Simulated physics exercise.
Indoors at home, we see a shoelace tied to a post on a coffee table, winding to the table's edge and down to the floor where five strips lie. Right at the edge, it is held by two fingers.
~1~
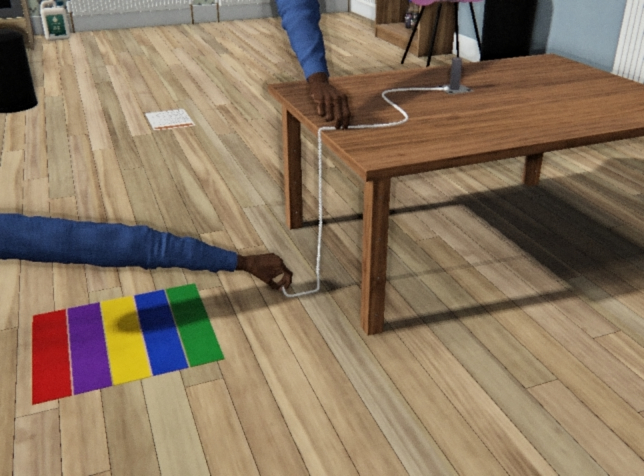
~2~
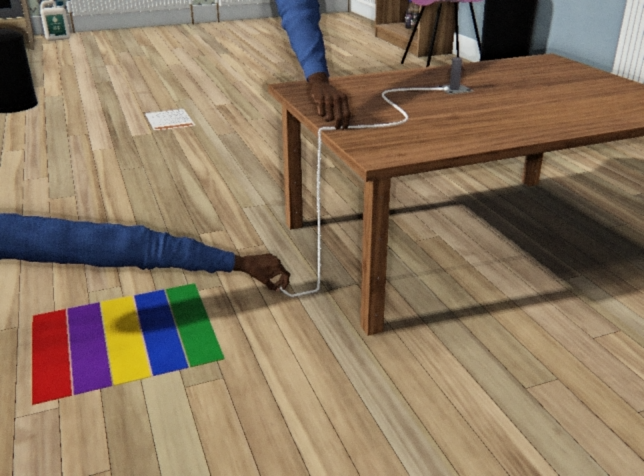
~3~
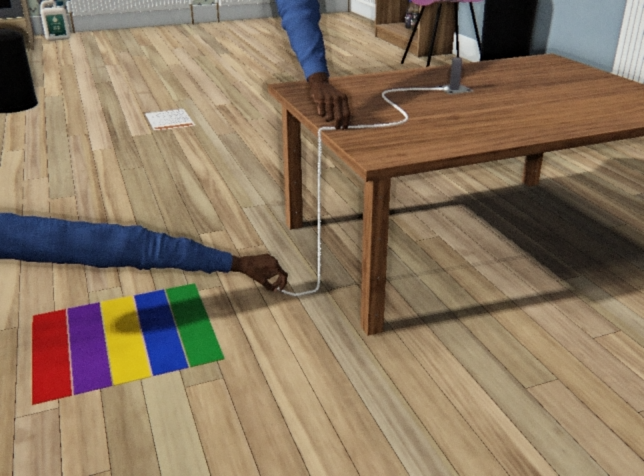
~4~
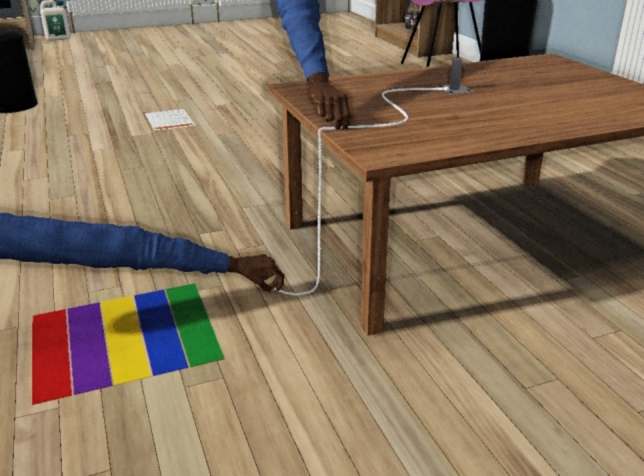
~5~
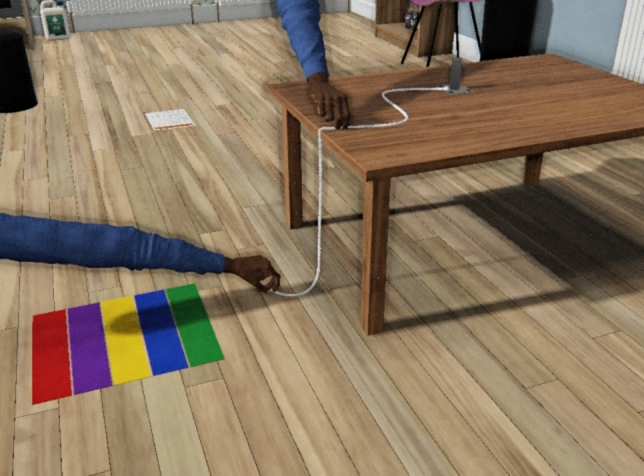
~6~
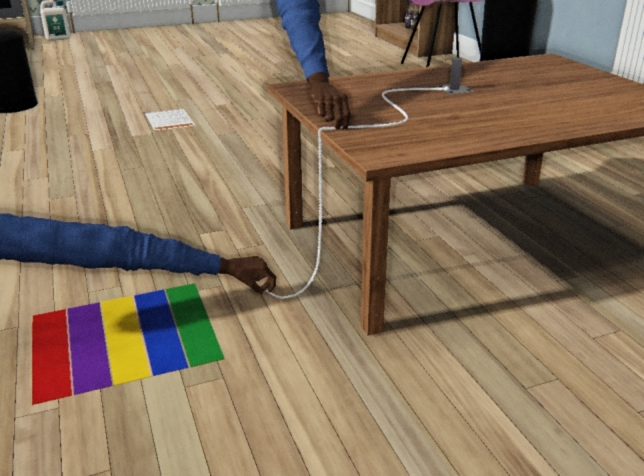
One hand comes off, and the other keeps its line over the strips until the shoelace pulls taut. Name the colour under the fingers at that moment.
Purple.
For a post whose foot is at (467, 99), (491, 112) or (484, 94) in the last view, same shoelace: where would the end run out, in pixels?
In order, near (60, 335), (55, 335) and (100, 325).
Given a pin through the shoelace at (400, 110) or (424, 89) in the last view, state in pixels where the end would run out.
The two answers, in sequence: (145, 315) and (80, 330).
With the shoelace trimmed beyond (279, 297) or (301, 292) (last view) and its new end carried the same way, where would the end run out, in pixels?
The pixels are (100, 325) and (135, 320), in that order.
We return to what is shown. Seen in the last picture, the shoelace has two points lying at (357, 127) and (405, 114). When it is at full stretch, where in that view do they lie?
At (278, 150), then (337, 115).
Early on, end near (144, 317); over blue.
Midway, end near (101, 325); over purple.
At the end of the slack, end near (75, 331); over purple. It gets as far as the purple strip.
